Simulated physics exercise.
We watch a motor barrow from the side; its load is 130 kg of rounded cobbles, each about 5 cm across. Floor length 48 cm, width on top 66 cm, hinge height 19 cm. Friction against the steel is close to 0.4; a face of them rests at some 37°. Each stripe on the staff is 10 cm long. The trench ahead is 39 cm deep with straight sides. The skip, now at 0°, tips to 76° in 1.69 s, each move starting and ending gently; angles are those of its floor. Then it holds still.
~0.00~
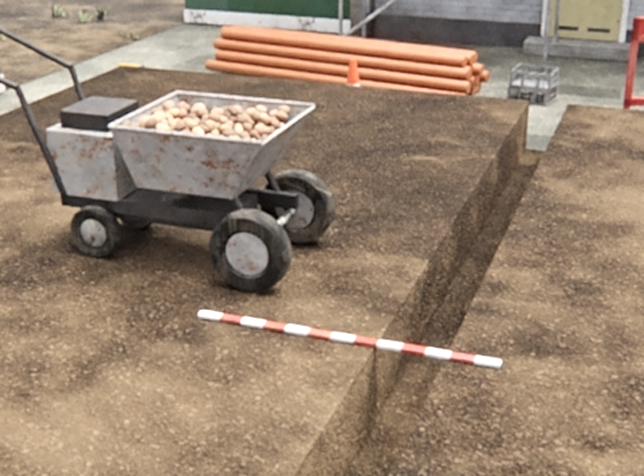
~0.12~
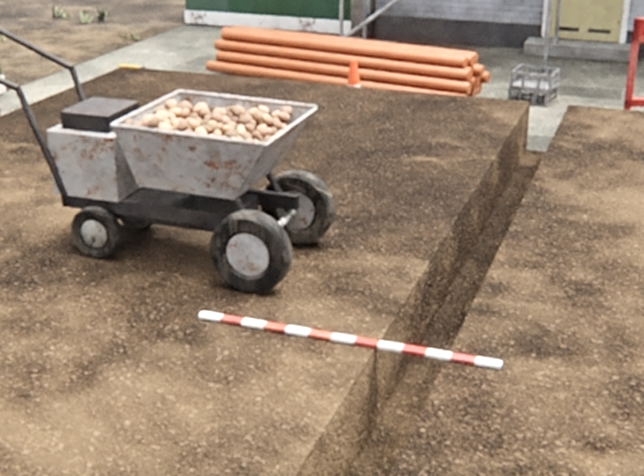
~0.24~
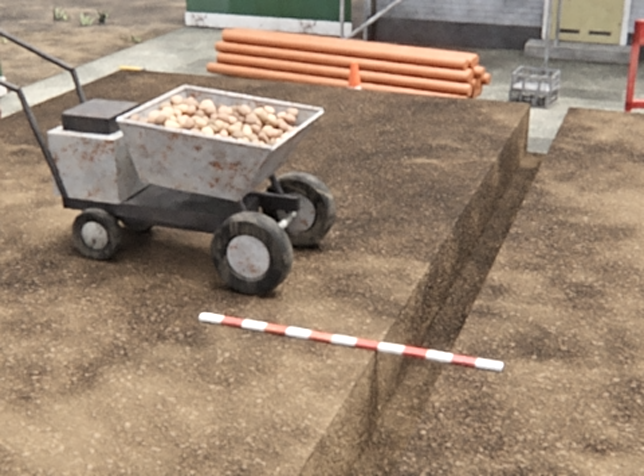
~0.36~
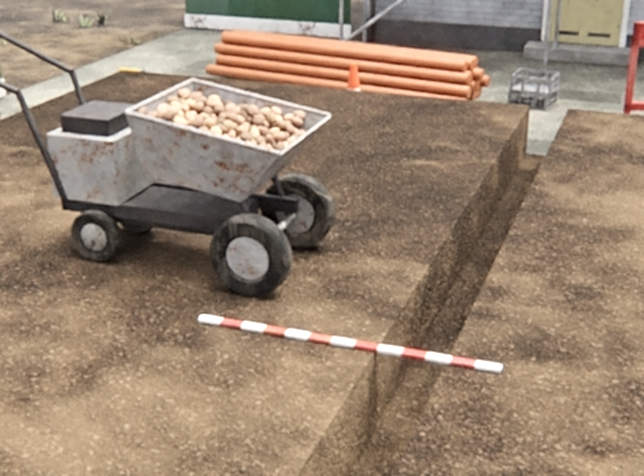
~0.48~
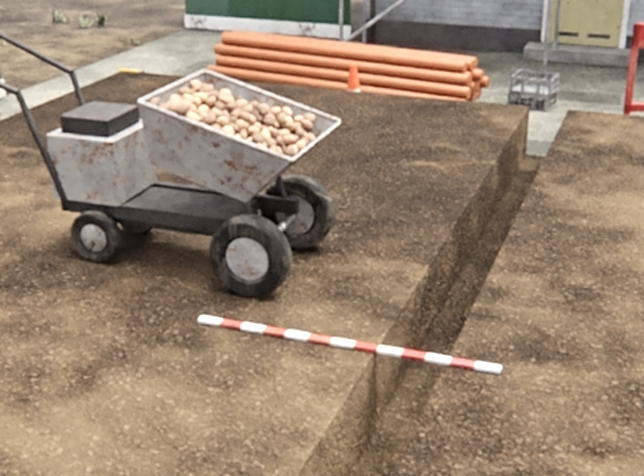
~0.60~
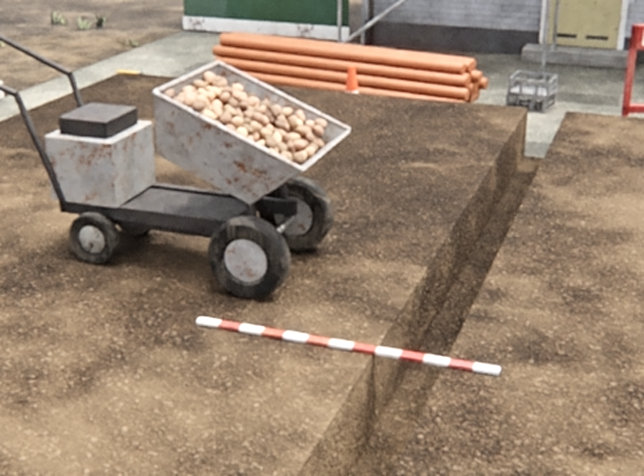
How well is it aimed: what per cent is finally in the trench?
Roughly 89 per cent ends in the trench.
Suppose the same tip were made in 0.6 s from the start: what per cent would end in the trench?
In that case some 75 per cent.
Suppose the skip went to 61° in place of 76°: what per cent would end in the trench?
It would be near 40 per cent.
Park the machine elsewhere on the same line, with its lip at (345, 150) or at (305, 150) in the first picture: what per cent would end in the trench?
First some 35, then 80 per cent.
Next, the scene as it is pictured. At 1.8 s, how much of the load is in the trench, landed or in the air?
Some 45 per cent.
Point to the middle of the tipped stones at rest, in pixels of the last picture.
Their middle is at about (437, 349).
After 1.3 s the floor is at 64°; 97 % in the skip, 3 % short of the trench; the foremost stones are at (396, 252).
After 1.8 s the floor is at 76°; 44 % in the skip, 12 % short of the trench, 44 % in the trench; the foremost stones are at (465, 365).
After 2.1 s the floor is at 76°; 22 % in the skip, 13 % short of the trench, 65 % in the trench; the foremost stones are at (465, 355).
After 4.1 s the floor is at 76°; 0 % in the skip, 11 % short of the trench, 89 % in the trench; the foremost stones are at (470, 350).
